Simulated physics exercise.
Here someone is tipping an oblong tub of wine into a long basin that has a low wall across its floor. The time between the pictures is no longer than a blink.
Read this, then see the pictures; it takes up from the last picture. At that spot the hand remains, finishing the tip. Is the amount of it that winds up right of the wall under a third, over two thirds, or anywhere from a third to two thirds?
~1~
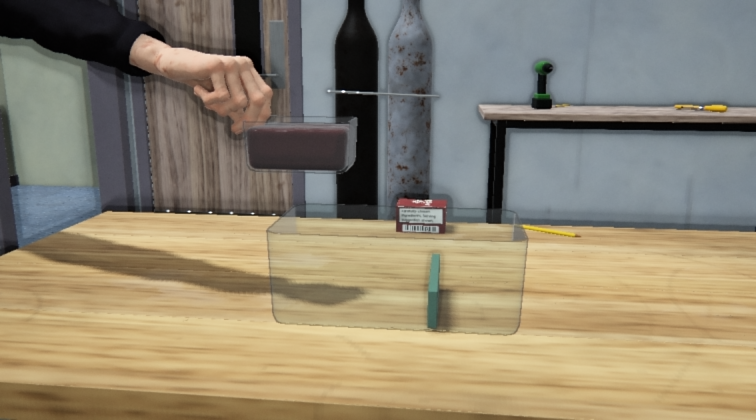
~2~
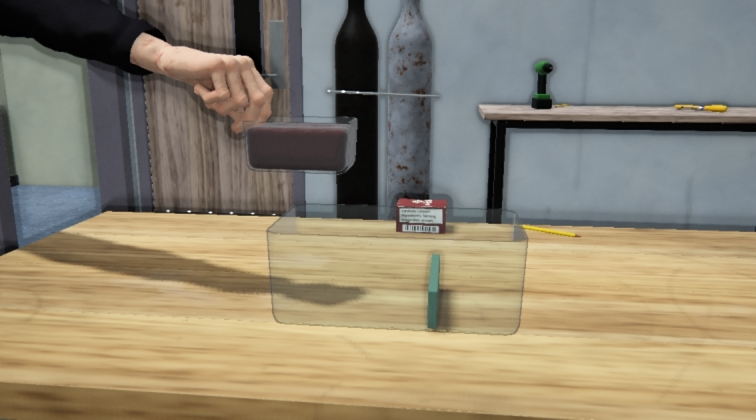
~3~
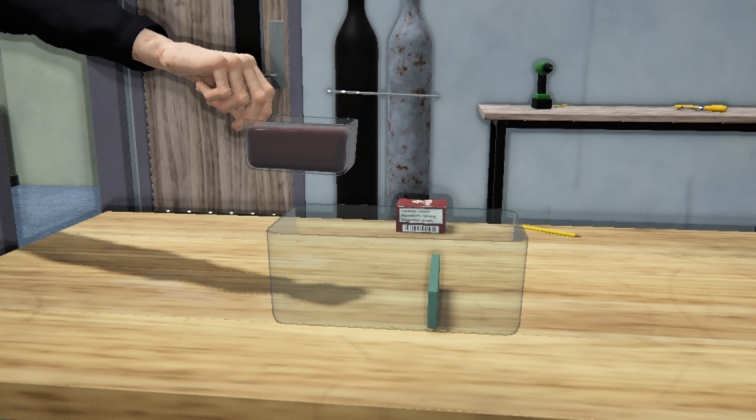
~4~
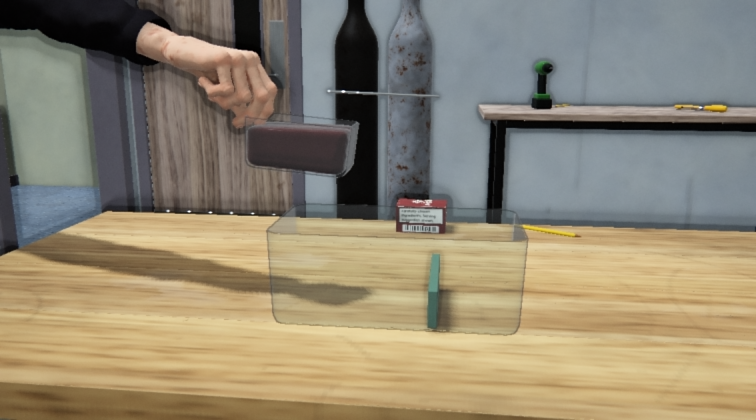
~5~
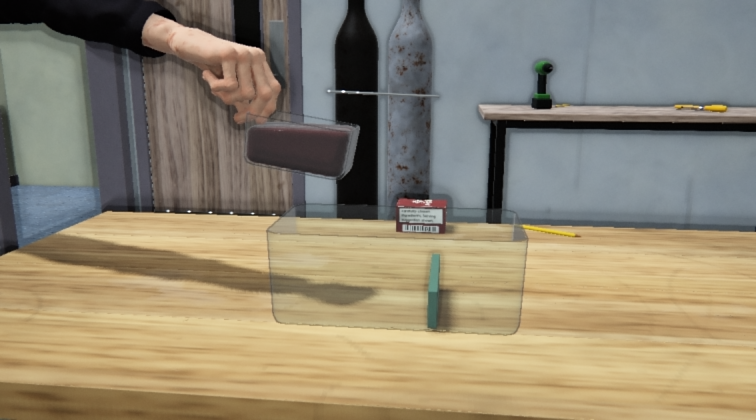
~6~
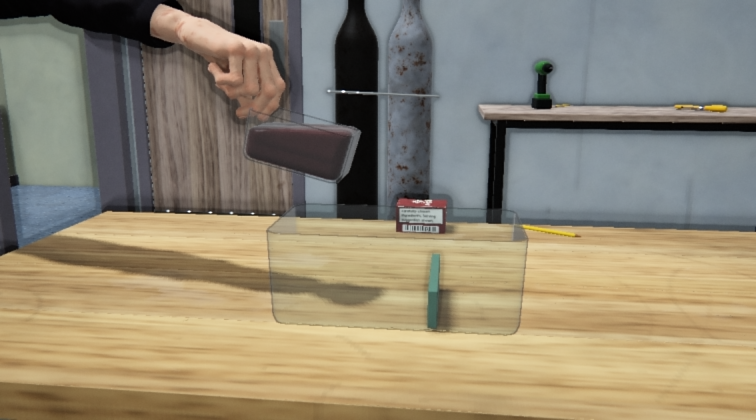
In the end it is under a third.
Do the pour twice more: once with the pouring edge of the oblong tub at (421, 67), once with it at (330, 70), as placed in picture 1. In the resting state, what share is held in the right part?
First try: 80 percent; second try: 5 percent.
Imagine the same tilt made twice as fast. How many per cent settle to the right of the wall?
About 5 %.
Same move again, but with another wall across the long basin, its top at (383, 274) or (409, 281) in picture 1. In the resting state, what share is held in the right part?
First try close to 75 percent, second try close to 40 percent.
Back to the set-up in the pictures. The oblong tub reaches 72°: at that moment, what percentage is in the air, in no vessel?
Some 30 per cent, I'd say.
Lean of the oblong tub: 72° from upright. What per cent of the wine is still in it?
I'd put it at some 30 in a hundred.
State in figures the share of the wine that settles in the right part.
Share approx. 0 %.
A moment on, the oblong tub is tipped part way and 29 per cent is still to pour, 42 is left of the wall and 0 right of it.
Next, the oblong tub is tipped right over and 3 per cent is still to pour, 92 is left of the wall and 2 right of it.
Then the oblong tub is tipped right over and 0 per cent is still to pour, 98 is left of the wall and 2 right of it.
Later the oblong tub is tipped right over and 0 per cent is still to pour, 98 is left of the wall and 2 right of it.
In the end 98 per cent lies left of the wall, 2 right of it and 0 outside.
